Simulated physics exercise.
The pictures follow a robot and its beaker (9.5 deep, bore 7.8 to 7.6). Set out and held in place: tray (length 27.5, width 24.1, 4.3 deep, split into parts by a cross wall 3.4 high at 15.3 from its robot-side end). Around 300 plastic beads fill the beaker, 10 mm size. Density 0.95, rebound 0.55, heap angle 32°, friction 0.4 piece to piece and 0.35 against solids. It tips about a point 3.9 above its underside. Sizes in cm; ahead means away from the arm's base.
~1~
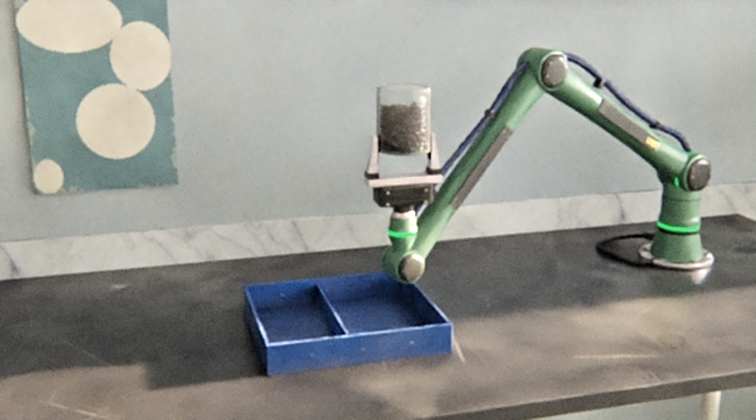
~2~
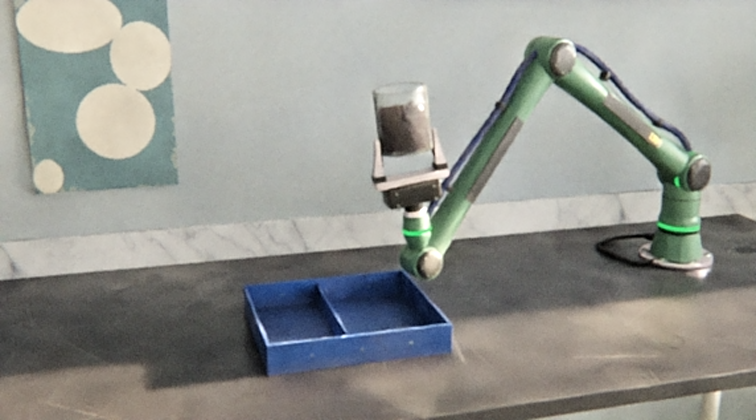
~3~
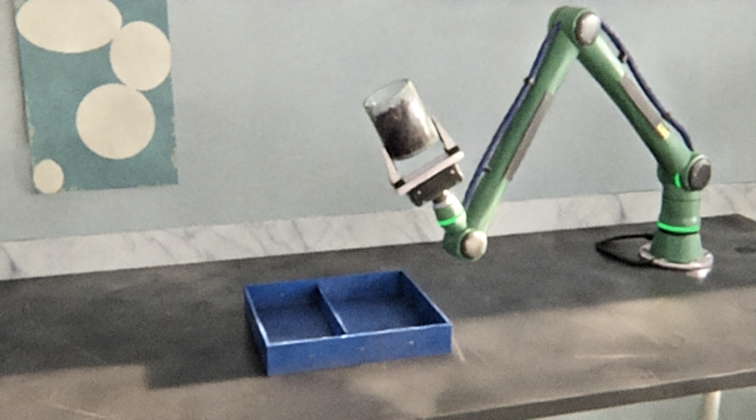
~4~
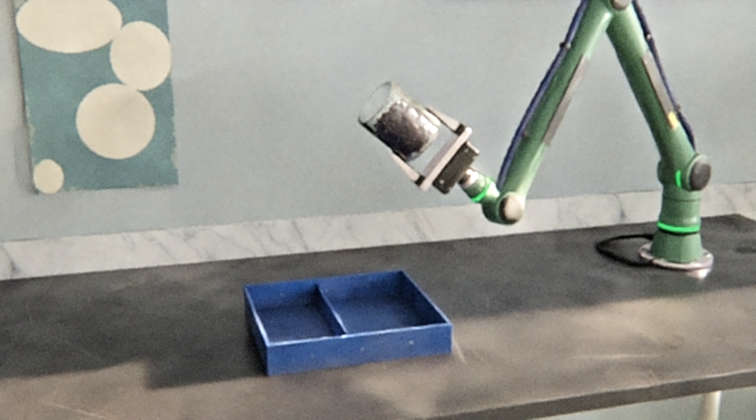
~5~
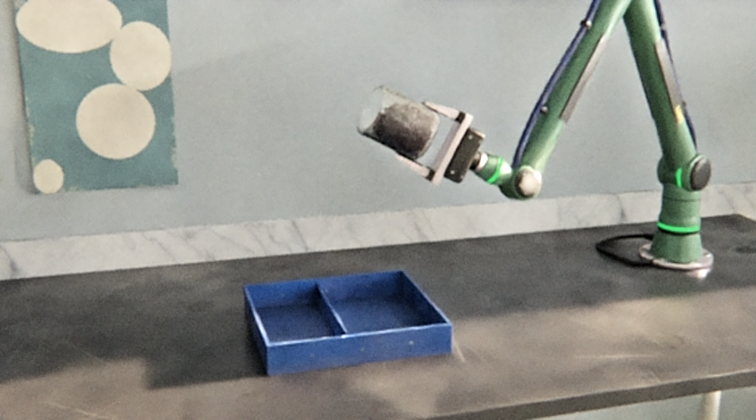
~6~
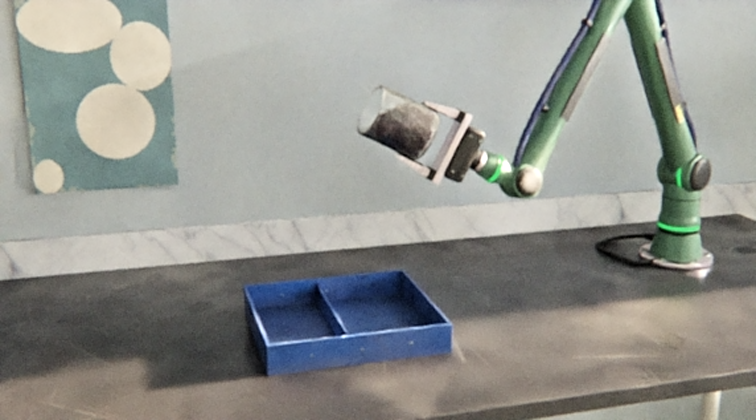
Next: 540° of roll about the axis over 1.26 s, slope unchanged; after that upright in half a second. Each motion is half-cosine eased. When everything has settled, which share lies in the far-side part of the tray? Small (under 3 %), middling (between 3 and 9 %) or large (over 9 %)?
In the far-side part of the tray the share is small, under 3 %.
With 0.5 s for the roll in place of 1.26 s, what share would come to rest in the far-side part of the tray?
In that case some 0 per cent.
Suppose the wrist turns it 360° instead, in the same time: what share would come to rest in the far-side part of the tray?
Then about 0 per cent.
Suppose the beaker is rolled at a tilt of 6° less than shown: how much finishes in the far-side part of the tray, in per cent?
Some 0 per cent.
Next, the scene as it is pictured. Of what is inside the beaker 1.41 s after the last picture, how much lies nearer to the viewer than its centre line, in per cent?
About 55 per cent.
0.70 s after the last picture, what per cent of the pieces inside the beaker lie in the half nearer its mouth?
Some 30 per cent.
Then, 0.70 s after the last picture, tipped 63°, highest piece 37 above the table; 304 in the beaker.
Then, 1.41 s after the last picture, tipped 50°, highest piece 36 above the table; 302 in the beaker, 1 in the robot-side part, 1 in flight or on a rim.
Then, 1.96 s after the last picture, upright, highest piece 38 above the table; 302 in the beaker, 1 in the robot-side part, 1 in the far-side part.
Then, 2.66 s after the last picture, upright, highest piece 38 above the table; 302 in the beaker, 1 in the robot-side part, 1 in the far-side part.
Final count, 302 in the beaker, 1 in the robot-side part, 1 in the far-side part. That is 0 % in the far-side part of the tray.
